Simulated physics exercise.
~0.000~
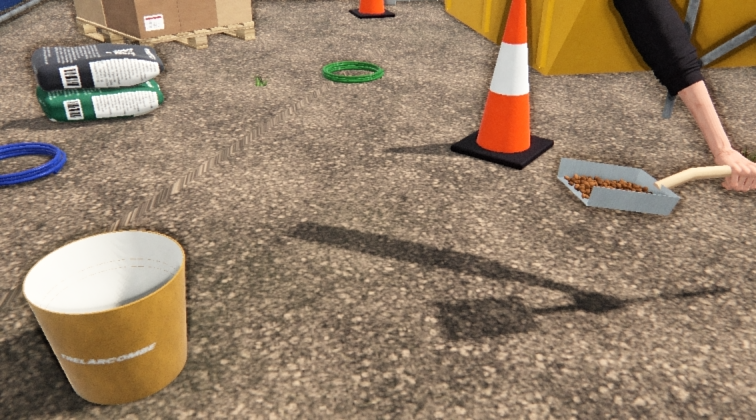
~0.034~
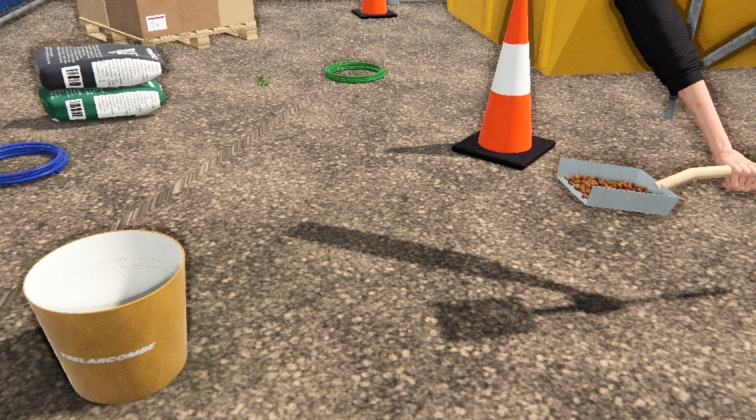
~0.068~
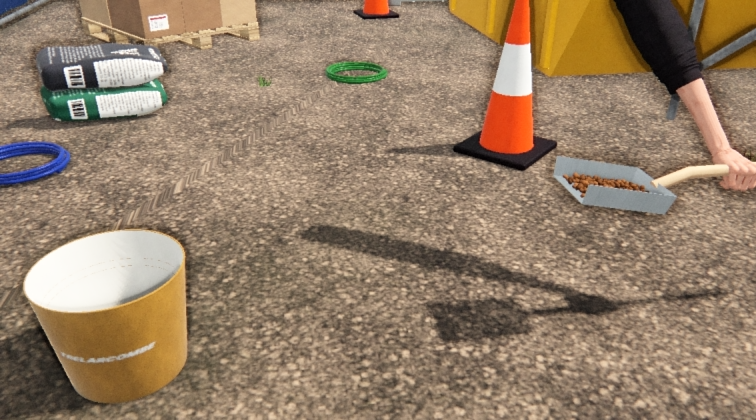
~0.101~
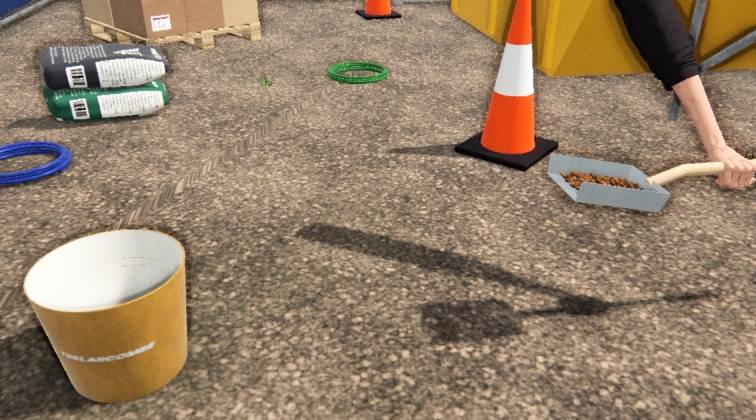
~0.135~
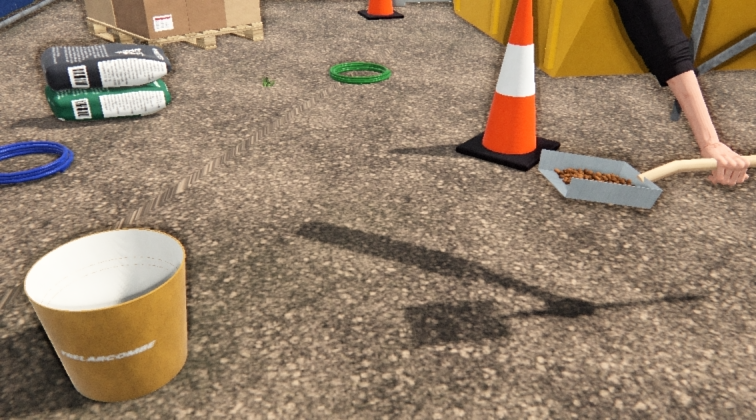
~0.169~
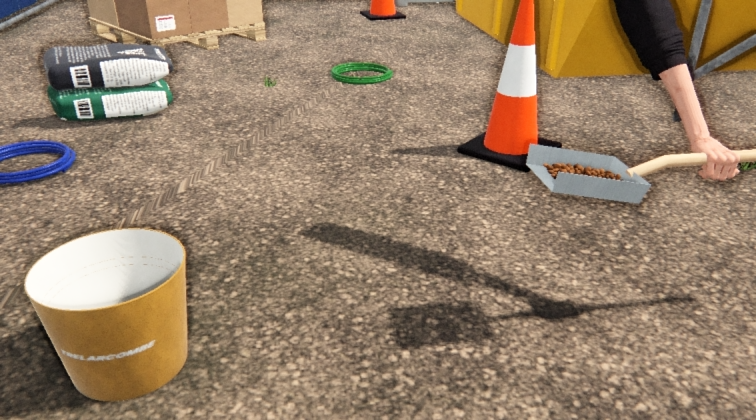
A metal shovel holding small brown pieces, gripped by a hand at its pale handle, hovers almost still beside an orange and white traffic cone. The arm then carries it slowly left, gradually gaining pace, until its blade overlaps the cone's black base, while the tan bucket stays in place.
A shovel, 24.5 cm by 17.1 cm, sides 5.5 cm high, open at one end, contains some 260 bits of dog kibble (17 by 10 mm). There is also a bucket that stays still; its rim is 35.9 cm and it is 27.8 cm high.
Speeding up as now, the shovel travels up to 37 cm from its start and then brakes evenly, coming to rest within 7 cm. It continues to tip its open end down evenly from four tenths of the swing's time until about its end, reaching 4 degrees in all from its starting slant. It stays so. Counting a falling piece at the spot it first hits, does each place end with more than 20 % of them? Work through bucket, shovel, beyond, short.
Bucket: Yes; shovel: No; beyond: No; short: Yes.
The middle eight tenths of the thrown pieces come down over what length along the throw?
It covers around 30 cm.
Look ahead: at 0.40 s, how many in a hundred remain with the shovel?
I'd put it near 50 in a hundred.
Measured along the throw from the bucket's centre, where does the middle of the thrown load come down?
About 15 cm short of it.
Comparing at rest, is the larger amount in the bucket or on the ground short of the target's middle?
Comparing the two, more of the load settles on the ground short of the target's middle.
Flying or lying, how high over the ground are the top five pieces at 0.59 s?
Roughly 60 cm above the ground.
After 0.30 s, tilt 10 degrees; shovel 100 %; middle of all pieces near (516, 143).
After 0.40 s, tilt 8 degrees; shovel 50 %, in the air 50 %; middle of all pieces near (431, 122).
After 0.50 s, tilt 8 degrees; in the air 100 %; middle of all pieces near (342, 138).
After 0.59 s, tilt 8 degrees; in the air 100 %; middle of all pieces near (264, 184).
By 1.7 s all is still; bucket 40 %, shovel 0 %, beyond 0 %, short 60 %.
